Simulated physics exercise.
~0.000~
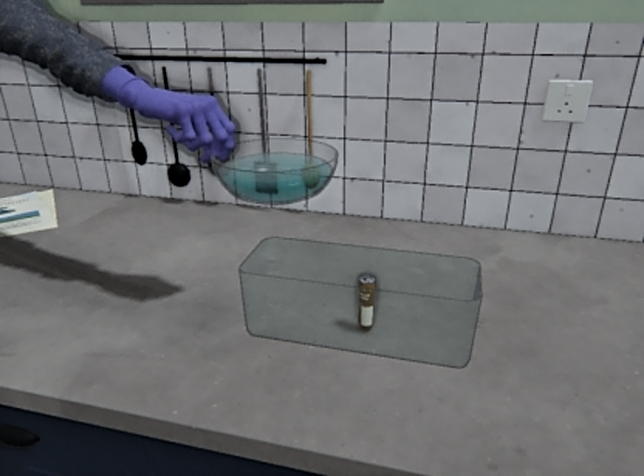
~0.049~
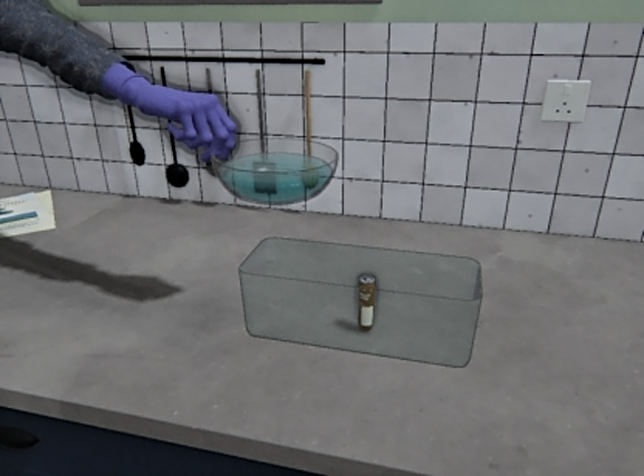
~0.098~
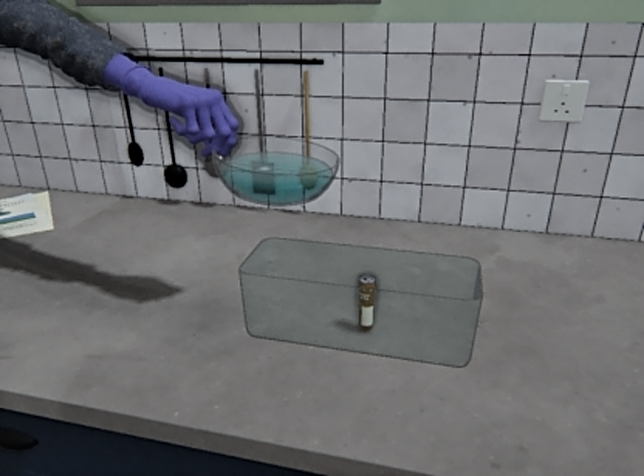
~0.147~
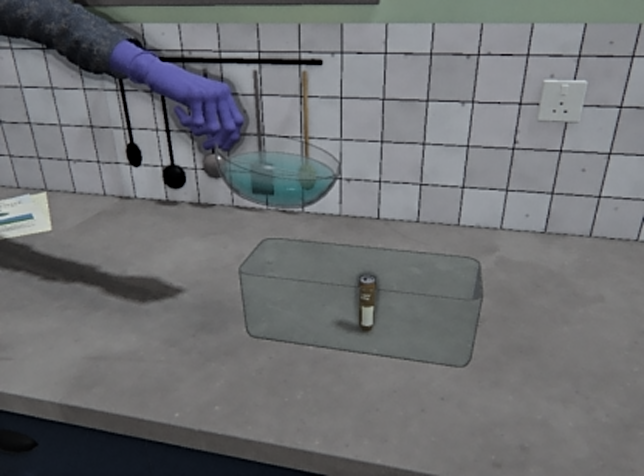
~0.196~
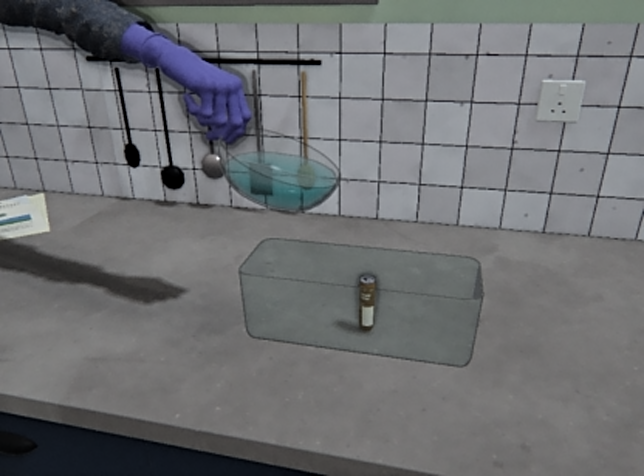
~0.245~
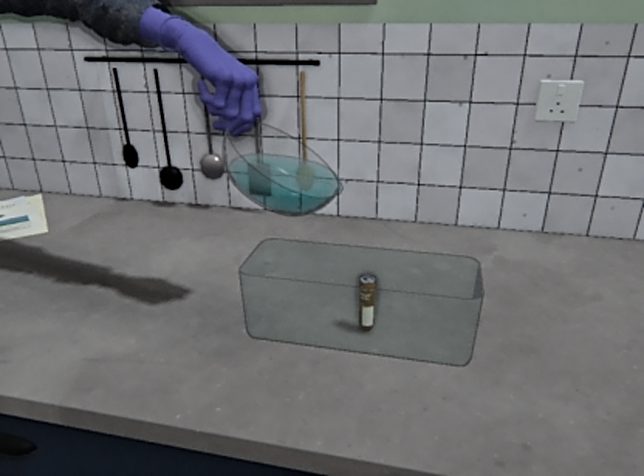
At the start, a purple-gloved hand holds a clear round bowl of blue-green liquid almost level, above and behind a clear oblong basin with a small closed container standing inside. The hand then rises slightly and moves right, tilting the bowl rightwards, slowly at first, until it slants clearly.
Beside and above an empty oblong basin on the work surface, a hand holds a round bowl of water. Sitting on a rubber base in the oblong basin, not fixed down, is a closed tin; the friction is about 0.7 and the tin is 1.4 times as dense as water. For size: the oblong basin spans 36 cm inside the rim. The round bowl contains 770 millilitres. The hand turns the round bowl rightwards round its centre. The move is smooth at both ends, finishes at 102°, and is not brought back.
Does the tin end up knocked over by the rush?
It tumbles over.
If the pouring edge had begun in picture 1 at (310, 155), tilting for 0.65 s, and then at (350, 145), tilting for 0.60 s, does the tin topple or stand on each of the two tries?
Run one: It tumbles. Run two: It does not tip.
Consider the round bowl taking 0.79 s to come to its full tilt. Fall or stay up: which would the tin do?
It tumbles over, then.
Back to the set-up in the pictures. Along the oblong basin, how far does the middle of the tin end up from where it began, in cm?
The middle of the tin ends some 7.0 cm along the basin.
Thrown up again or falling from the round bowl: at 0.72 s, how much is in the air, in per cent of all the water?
Airborne fraction: Approx. 2 %.
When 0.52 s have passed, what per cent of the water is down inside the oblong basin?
Roughly 54 per cent.
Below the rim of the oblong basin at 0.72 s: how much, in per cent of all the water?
92 per cent, give or take a little.
By 0.52 s the tilt is 92° and 7 per cent is still to pour; the tin stands where it began.
By 0.72 s the tilt is 102° and 0 per cent is still to pour; the tin leans 9°.
By 0.92 s the tilt is 102° and 0 per cent is still to pour; the tin leans 33°.
By 1.15 s the tilt is 102° and 0 per cent is still to pour; the tin lies on its side.
At rest the tin lies on its side.
